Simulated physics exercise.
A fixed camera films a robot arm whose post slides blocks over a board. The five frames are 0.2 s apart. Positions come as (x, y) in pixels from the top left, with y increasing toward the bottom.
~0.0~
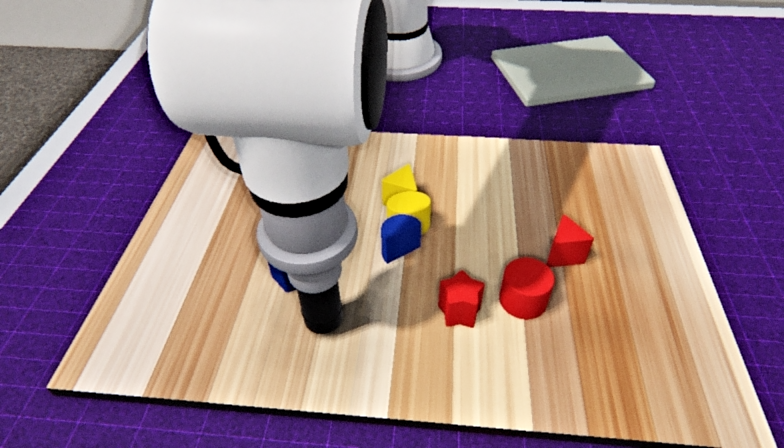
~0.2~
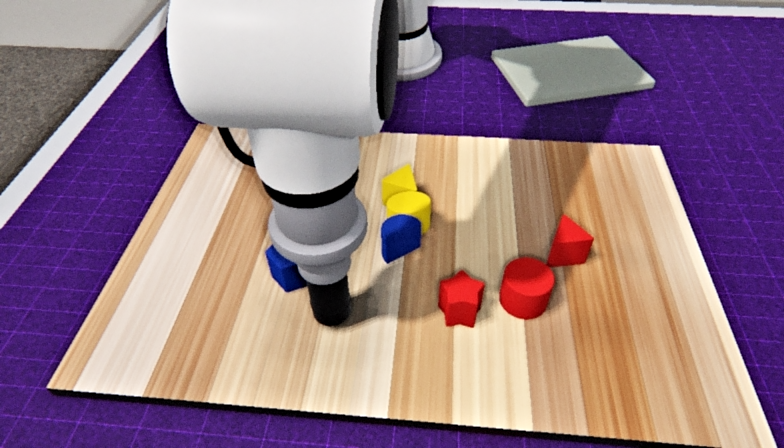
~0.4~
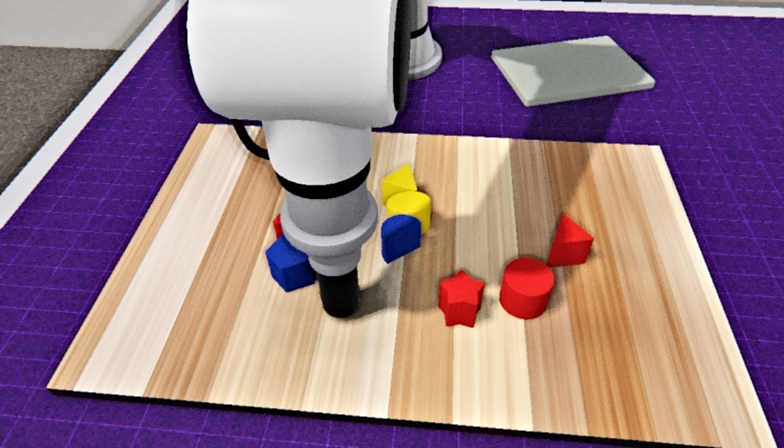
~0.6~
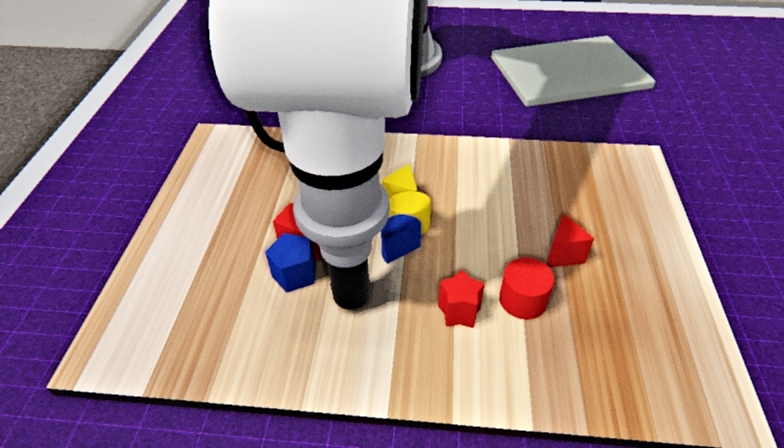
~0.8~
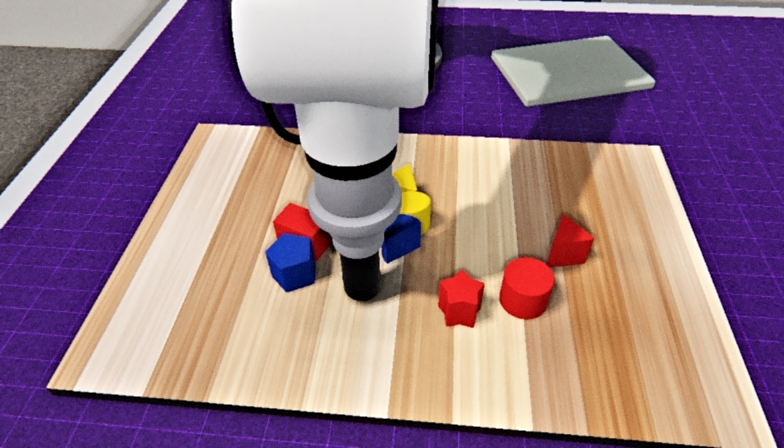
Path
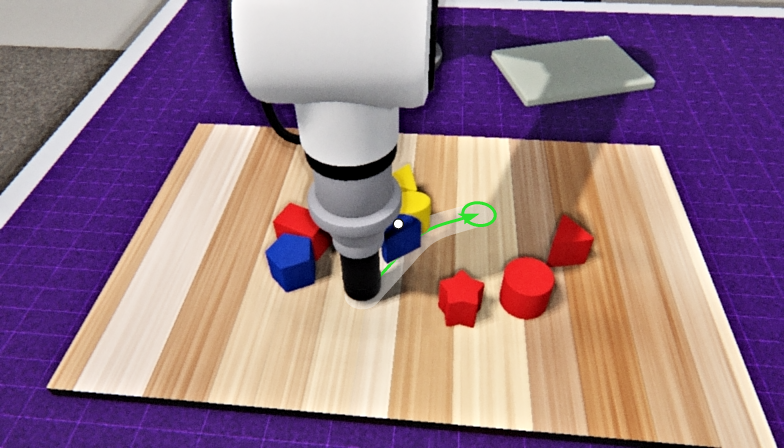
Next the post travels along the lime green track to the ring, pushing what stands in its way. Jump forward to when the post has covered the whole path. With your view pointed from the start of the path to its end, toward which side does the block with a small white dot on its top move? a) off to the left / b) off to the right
I choose b.
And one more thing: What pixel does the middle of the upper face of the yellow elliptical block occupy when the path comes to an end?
Answer: (444, 168).
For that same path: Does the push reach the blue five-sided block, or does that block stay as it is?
Still in place.
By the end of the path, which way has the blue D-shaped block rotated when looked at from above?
Clockwise rotation.
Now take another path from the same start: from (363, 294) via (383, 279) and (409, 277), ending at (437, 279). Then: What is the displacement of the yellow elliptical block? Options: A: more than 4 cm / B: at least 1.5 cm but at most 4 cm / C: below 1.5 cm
C: Below 1.5 cm.
The drawn path runs from (363, 294) through (397, 258) and (432, 228) to (479, 214); the dot is on the blue D-shaped block.
The first path, step by step. One third of the way, post at (397, 250); blue D-shaped block at (416, 206); yellow triangle at (405, 171), turned 50° anticlockwise; yellow elliptical block at (424, 185).
Two thirds of the way, post at (433, 221); blue D-shaped block at (459, 189), turned 55° clockwise; yellow triangle at (407, 168), turned 70° anticlockwise; yellow elliptical block at (444, 168), turned 70° anticlockwise.
At the end, post at (480, 207); blue five-sided block not moved; blue D-shaped block at (499, 176), turned 65° clockwise; yellow triangle at (407, 168), turned 70° anticlockwise; yellow elliptical block at (444, 168), turned 70° anticlockwise.
